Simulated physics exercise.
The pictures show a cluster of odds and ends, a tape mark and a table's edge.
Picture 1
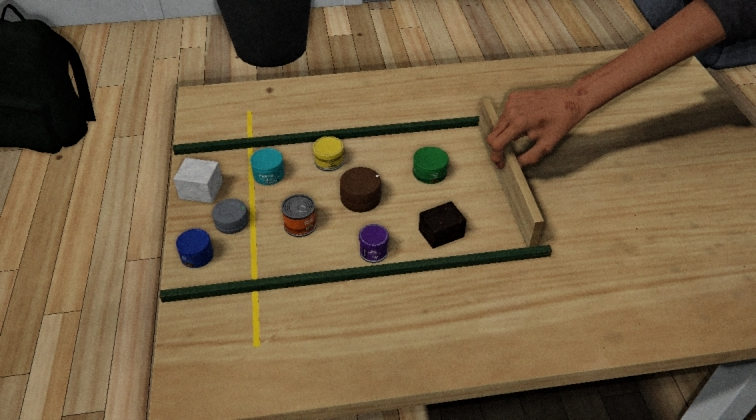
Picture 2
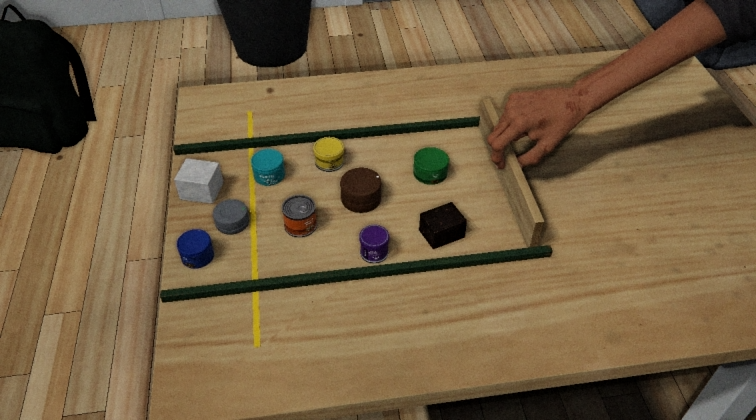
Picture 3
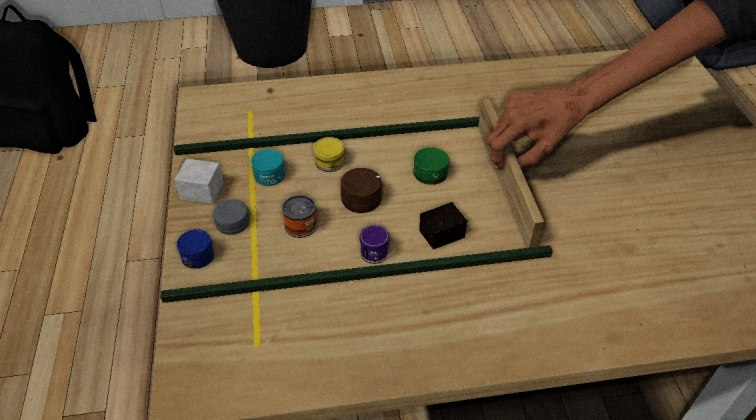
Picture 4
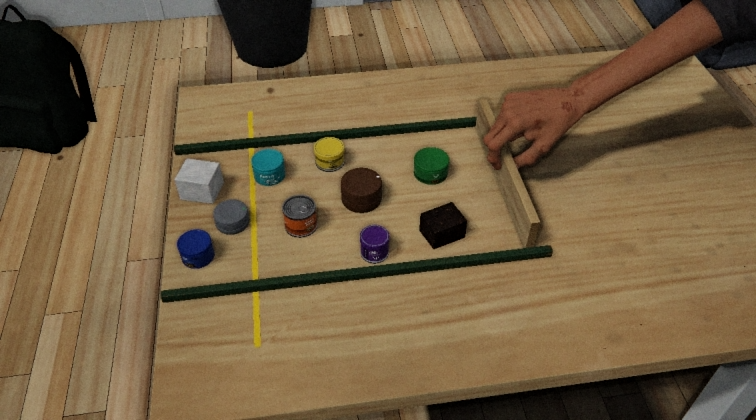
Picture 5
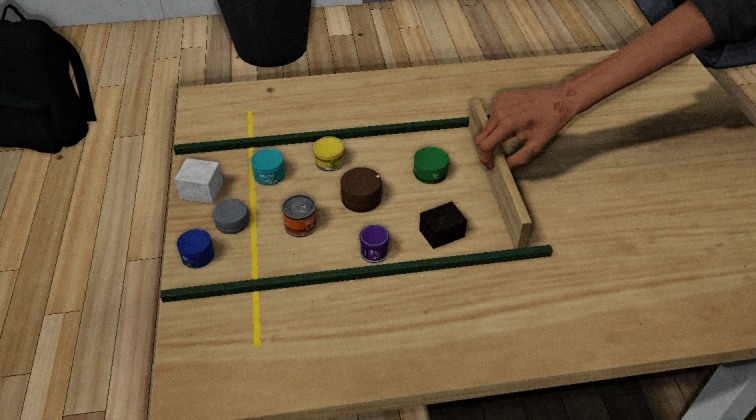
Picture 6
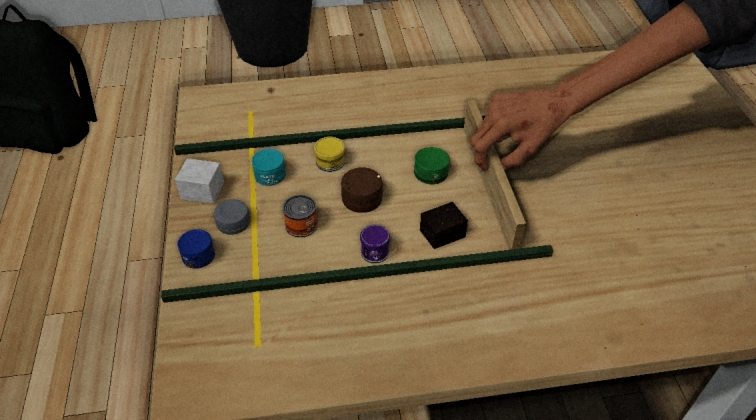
On a wooden table, a hand held a board upright between two dark green rails and slid it slightly left toward scattered tubs, lids and blocks, which stayed still around a yellow line.
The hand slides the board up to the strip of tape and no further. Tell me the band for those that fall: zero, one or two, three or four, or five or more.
Outcome: The number that fall off is zero.
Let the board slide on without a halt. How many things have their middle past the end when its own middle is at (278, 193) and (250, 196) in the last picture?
In that order 0 and 0.
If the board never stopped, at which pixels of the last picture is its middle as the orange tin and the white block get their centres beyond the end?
Near (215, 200) and (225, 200).
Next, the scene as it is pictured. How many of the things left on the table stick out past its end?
That would be 0.
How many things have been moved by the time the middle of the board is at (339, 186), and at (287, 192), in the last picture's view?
At the one place 6, at the other 8.
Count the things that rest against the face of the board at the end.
The number is 5.
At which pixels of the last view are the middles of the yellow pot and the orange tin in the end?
Near (236, 153) and (205, 226).
Soon after, none off yet; blue tub at rest near (197, 249); white block at rest near (200, 181); grey lid at rest near (232, 217).
In the end, the number that fall off is zero.
